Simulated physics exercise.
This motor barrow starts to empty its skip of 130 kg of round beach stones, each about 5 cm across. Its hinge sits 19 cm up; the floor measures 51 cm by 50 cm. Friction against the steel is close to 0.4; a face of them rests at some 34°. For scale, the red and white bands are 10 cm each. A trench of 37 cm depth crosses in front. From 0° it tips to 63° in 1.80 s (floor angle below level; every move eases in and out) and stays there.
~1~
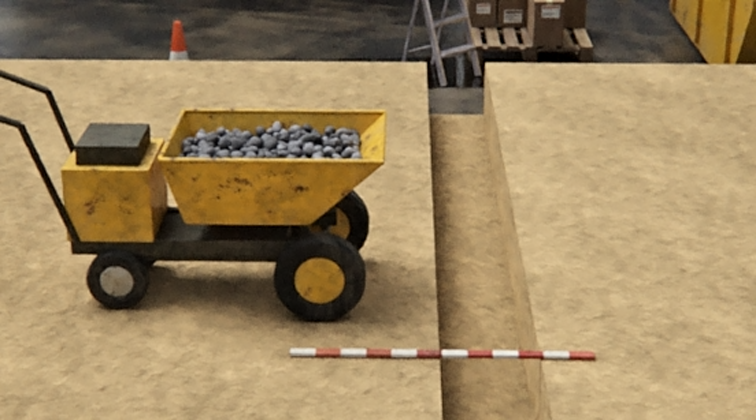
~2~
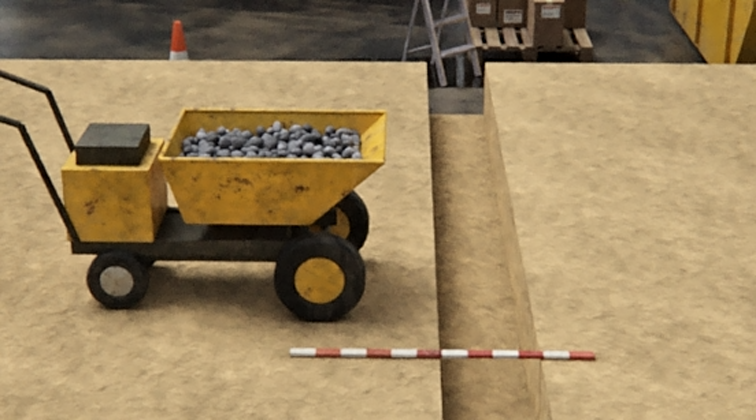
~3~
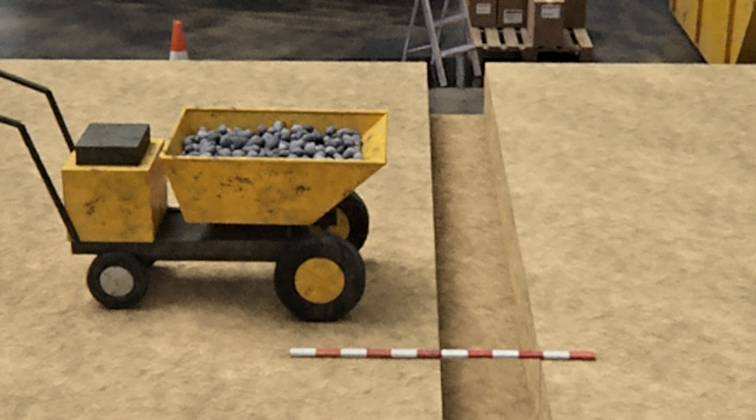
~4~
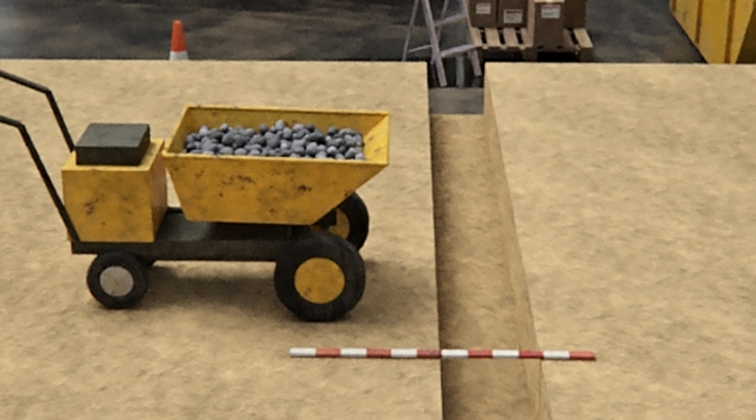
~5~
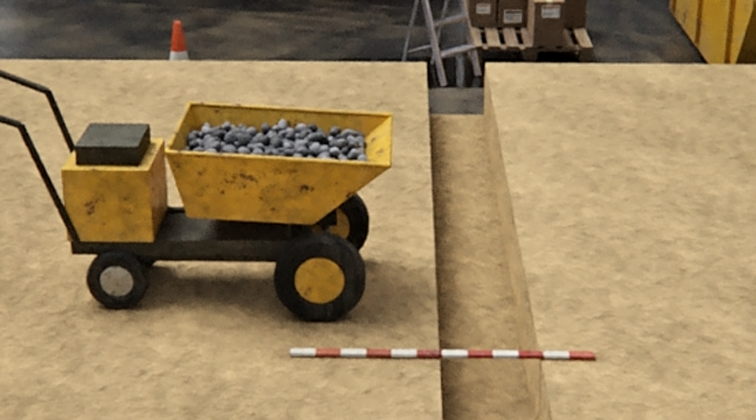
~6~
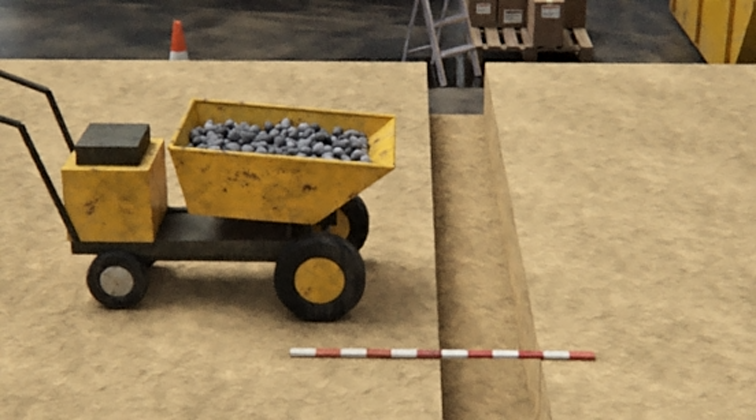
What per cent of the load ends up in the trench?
Roughly 90 per cent ends in the trench.
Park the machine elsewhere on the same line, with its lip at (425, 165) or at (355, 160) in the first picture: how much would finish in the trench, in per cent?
First some 45, then 100 per cent.
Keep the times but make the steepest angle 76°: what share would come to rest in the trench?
In that case some 95 per cent.
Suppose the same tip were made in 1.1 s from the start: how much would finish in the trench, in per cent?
It would be near 80 per cent.
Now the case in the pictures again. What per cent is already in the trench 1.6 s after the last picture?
Some 50 per cent.
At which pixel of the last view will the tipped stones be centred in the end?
Their middle is at about (495, 348).
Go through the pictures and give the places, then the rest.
The skip is at 0°, its lip at (384, 162); the top of the load is at (300, 141), in the first frame.
The skip is at 0°, its lip at (384, 162); the top of the load is at (294, 141), in the second frame.
The skip is at 1°, its lip at (385, 163); the top of the load is at (286, 140), in the third frame.
The skip is at 2°, its lip at (388, 164); the top of the load is at (276, 139), in the fourth frame.
Lip at (390, 166), floor tilted 3°, highest stones at (266, 138), in the fifth frame.
Lip at (394, 168), floor tilted 5°, highest stones at (255, 136), in the sixth frame.
Then, 1.0 s after the last picture the floor is at 53°, 100 % in the skip; the foremost stones are at (462, 224).
Then, 1.6 s after the last picture the floor is at 63°, 47 % in the skip, 48 % in the trench, 5 % past the trench; the foremost stones are at (586, 292).
Then, 2.0 s after the last picture the floor is at 63°, 17 % in the skip, 72 % in the trench, 10 % past the trench; the foremost stones are at (646, 290).
Then, 3.9 s after the last picture the floor is at 63°, 0 % in the skip, 90 % in the trench, 10 % past the trench; the foremost stones are at (679, 298).
